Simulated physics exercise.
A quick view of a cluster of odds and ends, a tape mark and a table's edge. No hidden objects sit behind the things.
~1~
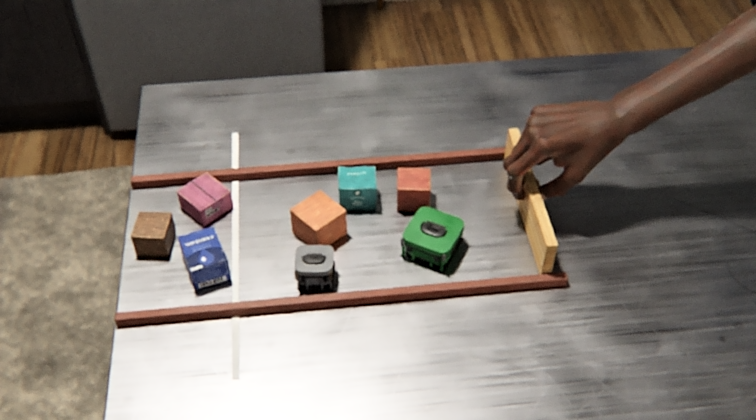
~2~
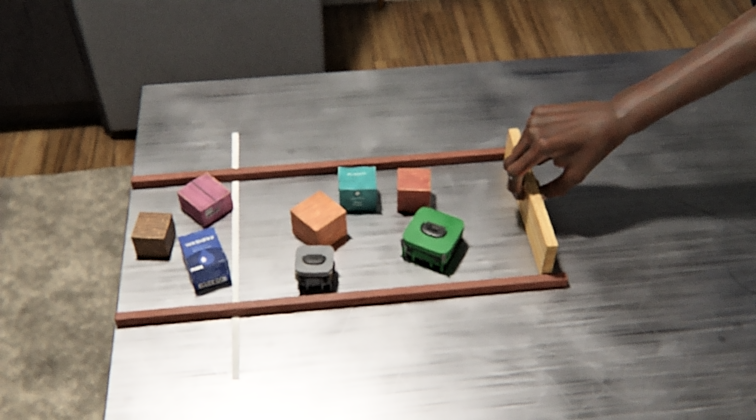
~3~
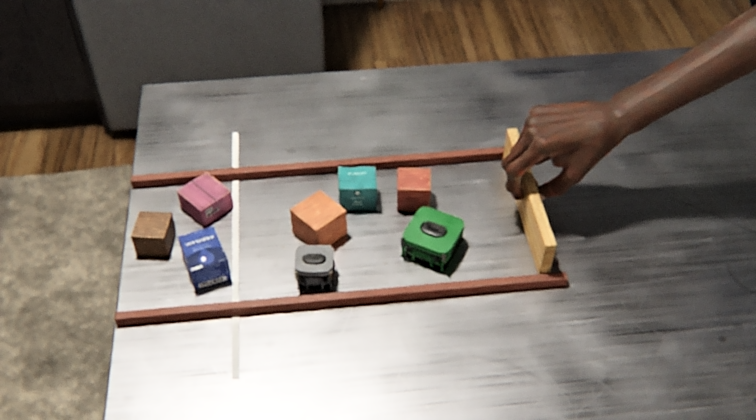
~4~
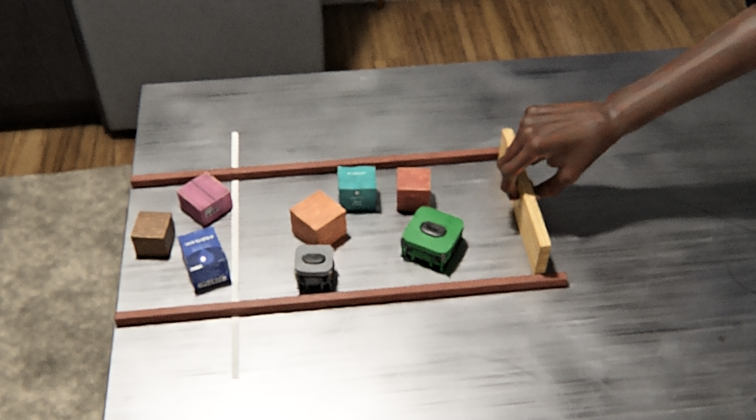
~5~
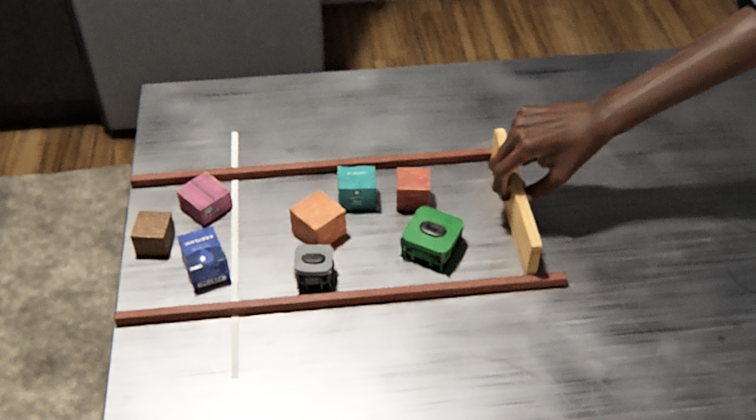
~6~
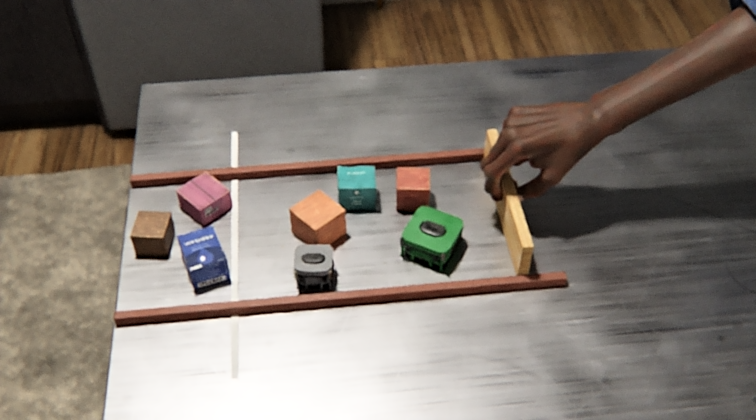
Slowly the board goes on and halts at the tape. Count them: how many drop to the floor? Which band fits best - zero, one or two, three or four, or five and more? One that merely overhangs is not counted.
The band that fits is zero.
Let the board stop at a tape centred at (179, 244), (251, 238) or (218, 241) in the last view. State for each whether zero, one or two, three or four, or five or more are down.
Either three or four; zero; not one.
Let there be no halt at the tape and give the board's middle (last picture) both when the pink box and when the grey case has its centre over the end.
Roughly at (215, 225) and roughly at (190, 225).
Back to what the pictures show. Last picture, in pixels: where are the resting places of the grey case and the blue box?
Result: One at about (162, 290), the other at about (145, 262).
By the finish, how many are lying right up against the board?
Count recorded: 2.
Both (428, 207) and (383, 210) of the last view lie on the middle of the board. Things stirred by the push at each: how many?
At the first spot 2, then 3.
A little later, none off yet; brown block at rest near (153, 233); pink box at rest near (205, 199); blue box at rest near (204, 257).
When it is over, the number that fall off is zero.
